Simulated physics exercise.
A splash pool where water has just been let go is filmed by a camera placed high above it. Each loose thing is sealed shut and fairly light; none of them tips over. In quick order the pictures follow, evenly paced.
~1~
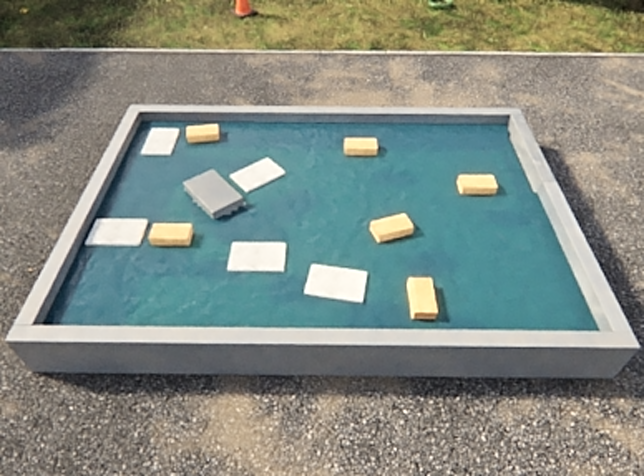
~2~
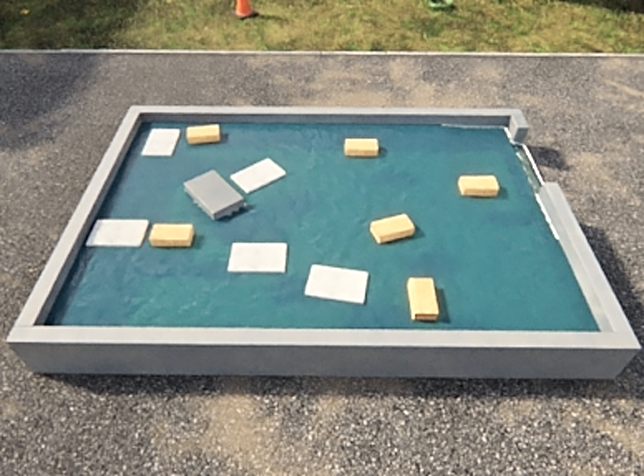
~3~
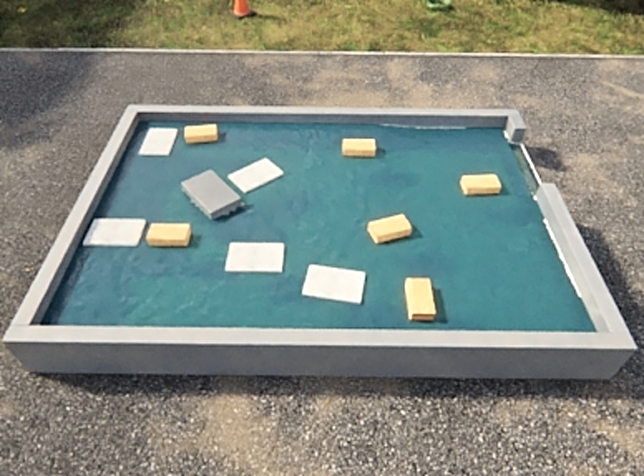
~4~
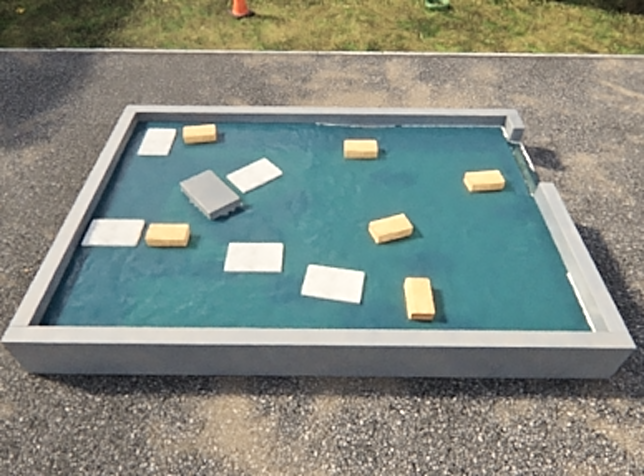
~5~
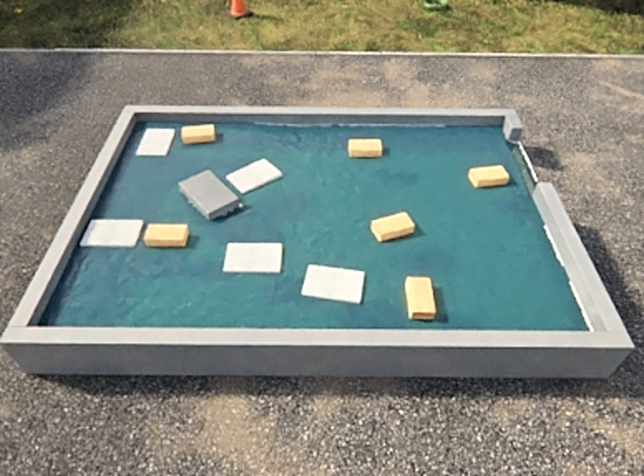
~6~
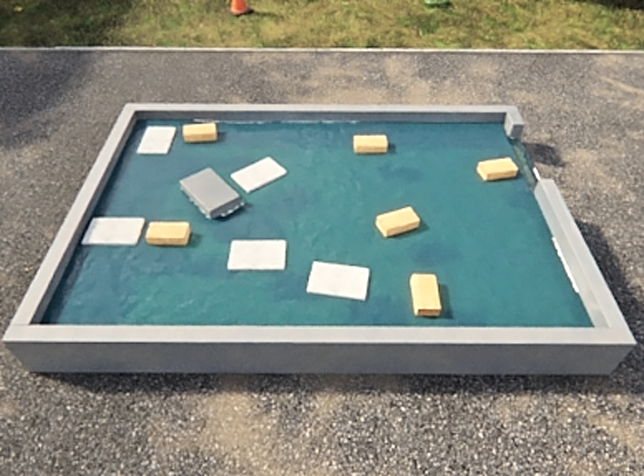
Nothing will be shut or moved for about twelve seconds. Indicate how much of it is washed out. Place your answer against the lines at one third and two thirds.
It sits short of the one-third line.
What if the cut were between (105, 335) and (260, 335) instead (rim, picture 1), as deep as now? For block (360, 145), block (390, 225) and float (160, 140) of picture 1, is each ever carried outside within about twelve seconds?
Answer, one by one: Not lost, not lost, not lost.
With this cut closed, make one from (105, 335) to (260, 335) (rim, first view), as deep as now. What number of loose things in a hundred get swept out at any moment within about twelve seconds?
Share out: Near 40 %.
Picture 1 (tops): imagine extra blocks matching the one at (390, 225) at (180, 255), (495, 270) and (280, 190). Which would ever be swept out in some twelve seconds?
Result, in sequence: Never gets out; never gets out; never gets out.
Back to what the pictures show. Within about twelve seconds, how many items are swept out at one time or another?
The total is 1.
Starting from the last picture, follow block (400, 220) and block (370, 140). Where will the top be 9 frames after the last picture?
Roughly (424, 210) and (405, 140).
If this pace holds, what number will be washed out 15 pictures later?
The total is 1.
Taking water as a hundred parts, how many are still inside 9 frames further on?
About 88 percent.
A moment on, 0 of 11 are out; 11 afloat.
Next, 1 of 11 are out; 10 afloat.
Later, 1 of 11 are out; 10 afloat.
In the end, 1 of 11 are out; 10 afloat.
